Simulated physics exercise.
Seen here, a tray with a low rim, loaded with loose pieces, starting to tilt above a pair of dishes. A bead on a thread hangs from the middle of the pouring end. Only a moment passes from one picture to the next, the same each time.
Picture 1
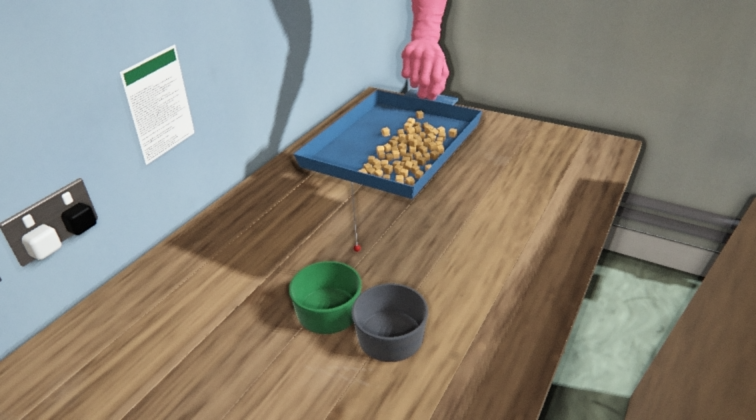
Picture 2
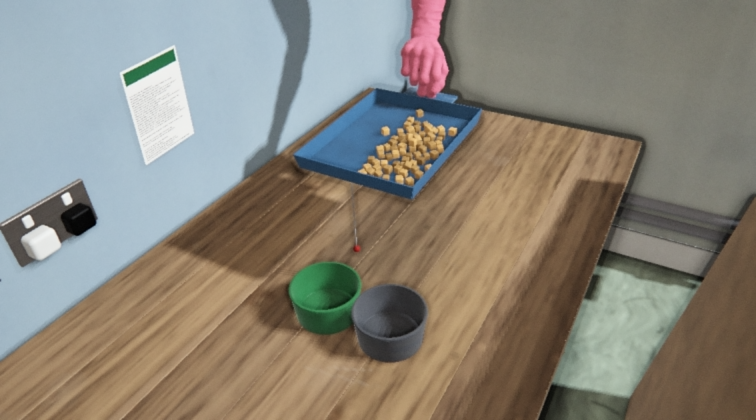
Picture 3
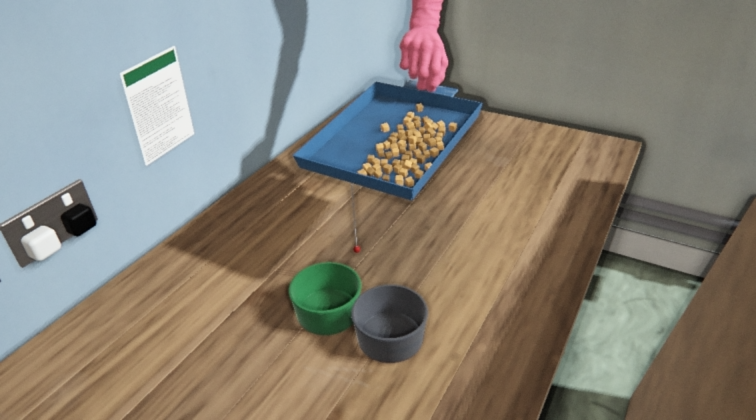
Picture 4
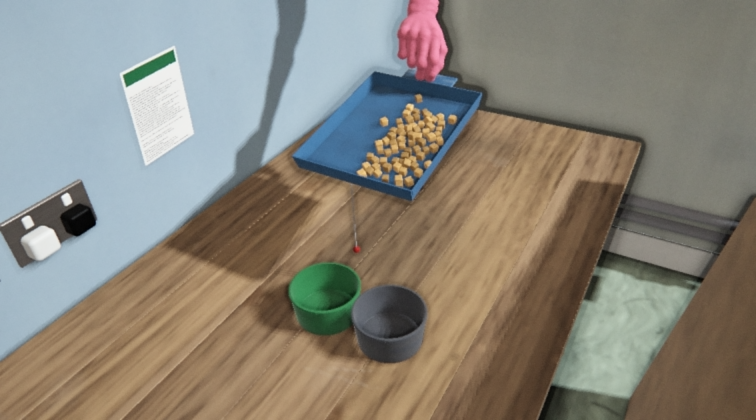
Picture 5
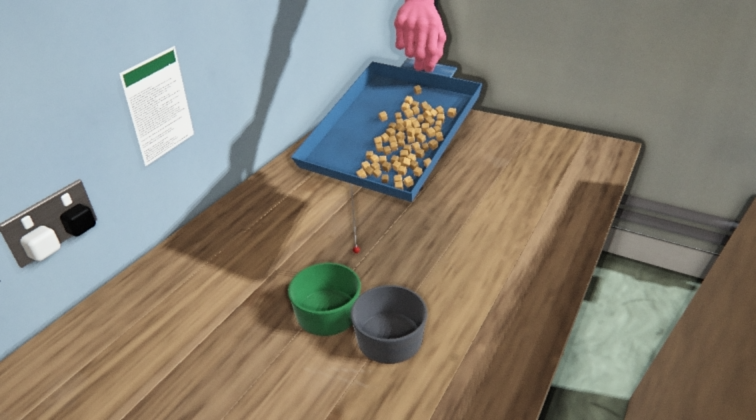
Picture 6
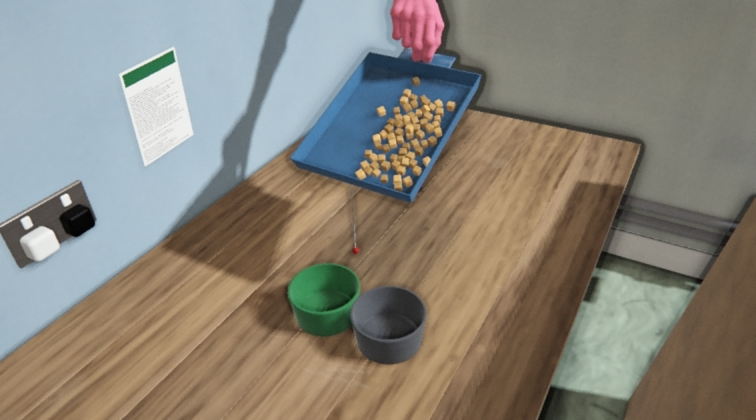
On a wooden counter, a pink-gloved hand raises the far end of a blue tray of cubes.
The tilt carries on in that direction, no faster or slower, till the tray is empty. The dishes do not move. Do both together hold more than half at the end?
They take over half between them.
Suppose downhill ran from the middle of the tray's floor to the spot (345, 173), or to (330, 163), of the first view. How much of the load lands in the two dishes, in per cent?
In turn 60 and 20 in a hundred.
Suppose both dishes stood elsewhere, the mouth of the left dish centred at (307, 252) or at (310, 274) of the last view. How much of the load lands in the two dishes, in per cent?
The first gives 30 %, the second 80 %.
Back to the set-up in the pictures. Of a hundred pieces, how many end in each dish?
About: Left dish 40, right dish 50 per cent.
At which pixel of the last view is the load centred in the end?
Roughly at (356, 323).
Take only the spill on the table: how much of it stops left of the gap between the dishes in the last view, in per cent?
It comes to 60 per cent or so.
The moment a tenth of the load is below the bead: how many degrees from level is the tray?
Around 115° of tilt.
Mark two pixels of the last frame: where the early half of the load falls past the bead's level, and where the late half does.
First near (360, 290), later near (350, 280).
Shortly afterwards, tray tipped steeply; the whole lot on the tray.
Next, tray tipped past a quarter turn; all but a few on the tray; only a few in the right dish; only a few in the left dish.
Some moments later, tray tipped past a quarter turn; near half in the right dish; near a third in the left dish; a little outside both.
In the end, tray tipped past a quarter turn; near half in the right dish; near a third in the left dish; a little outside both.
